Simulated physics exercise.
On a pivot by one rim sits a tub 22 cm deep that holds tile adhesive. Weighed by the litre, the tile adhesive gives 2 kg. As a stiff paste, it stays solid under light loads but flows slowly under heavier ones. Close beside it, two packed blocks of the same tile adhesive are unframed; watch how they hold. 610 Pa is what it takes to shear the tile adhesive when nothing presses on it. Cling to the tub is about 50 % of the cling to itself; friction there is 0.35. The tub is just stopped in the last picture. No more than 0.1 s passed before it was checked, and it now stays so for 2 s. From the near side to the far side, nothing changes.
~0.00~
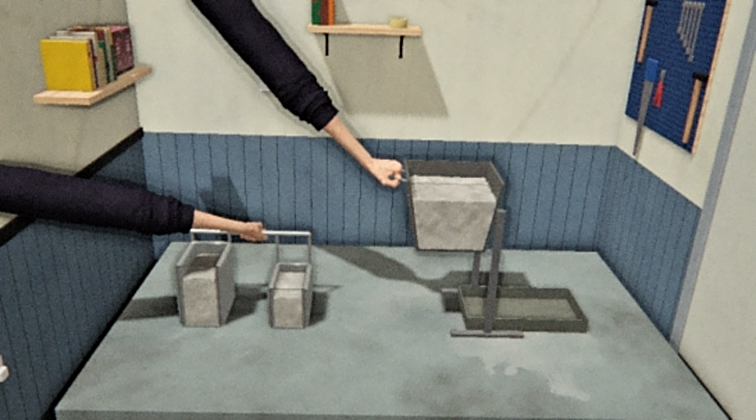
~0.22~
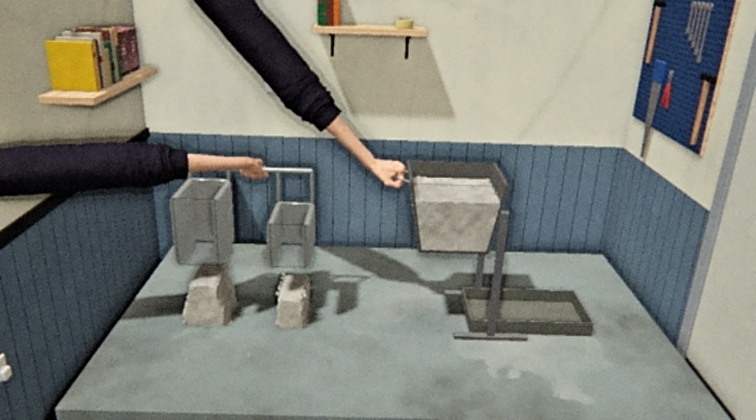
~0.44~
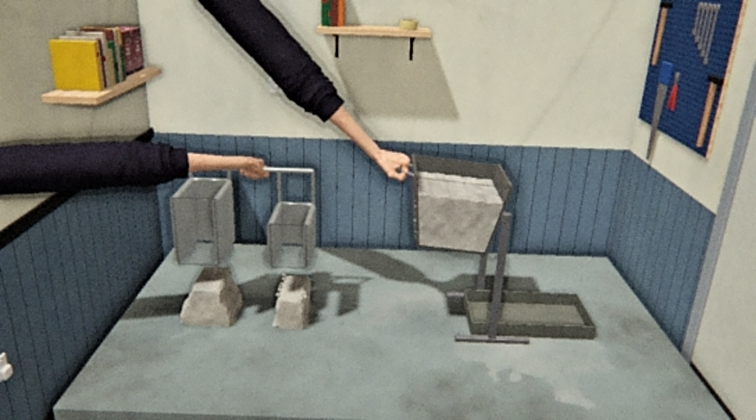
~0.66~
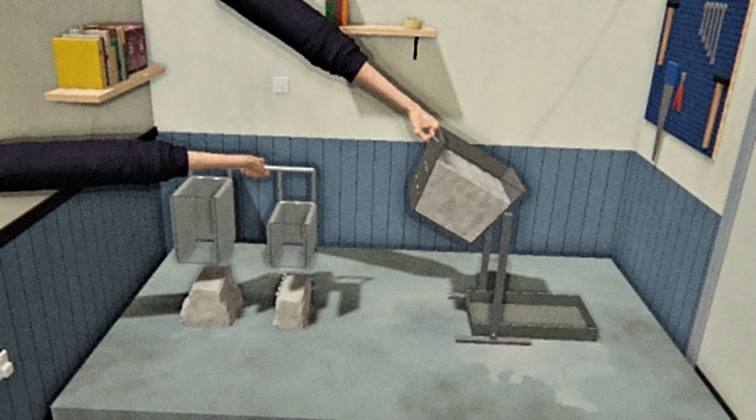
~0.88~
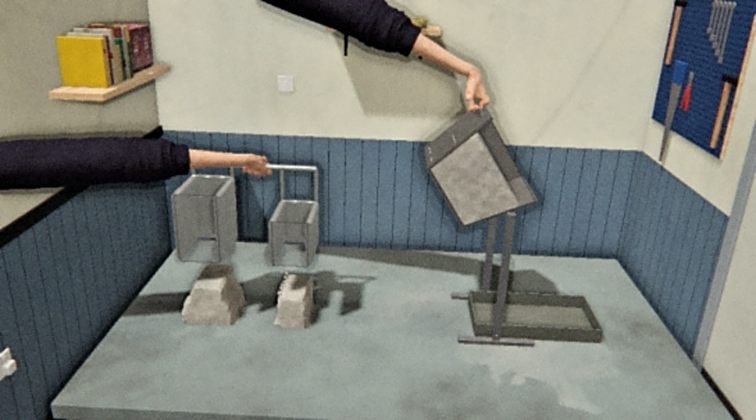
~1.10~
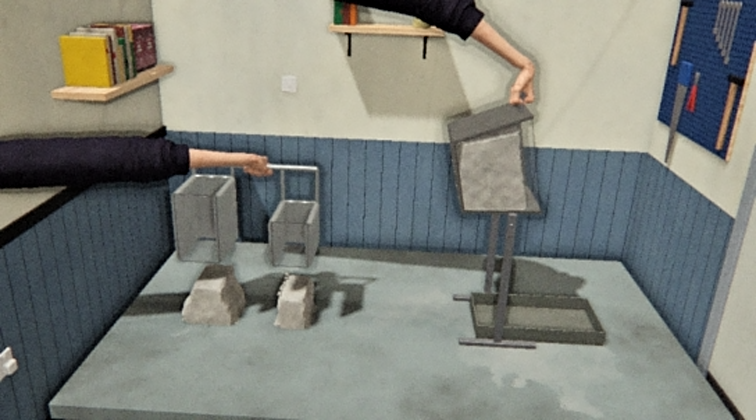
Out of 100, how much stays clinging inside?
69 %.
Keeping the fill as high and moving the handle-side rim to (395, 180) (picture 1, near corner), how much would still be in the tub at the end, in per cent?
Roughly 60 %.
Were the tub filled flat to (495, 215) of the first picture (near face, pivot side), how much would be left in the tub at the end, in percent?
About 100 %.
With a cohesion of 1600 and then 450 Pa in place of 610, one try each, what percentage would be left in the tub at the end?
First 100 %, second 65 %.
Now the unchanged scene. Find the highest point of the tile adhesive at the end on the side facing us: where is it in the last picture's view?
Roughly at pixel (499, 164).
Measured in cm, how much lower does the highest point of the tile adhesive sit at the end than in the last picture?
The top ends up some 9 cm below its level in the last picture.
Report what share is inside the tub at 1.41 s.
I'd say close to 85 %.
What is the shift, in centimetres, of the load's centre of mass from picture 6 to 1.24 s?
Distance: About 3 cm.
After 1.24 s, the tub is at 78 degrees and holds 100 %.
After 1.41 s, the tub is at 78 degrees and holds 86 %.
After 1.58 s, the tub is at 78 degrees and holds 75 %.
After 1.75 s, the tub is at 78 degrees and holds 71 %.
After 3.10 s, at the end, the tub is at 78 degrees and holds 69 %.
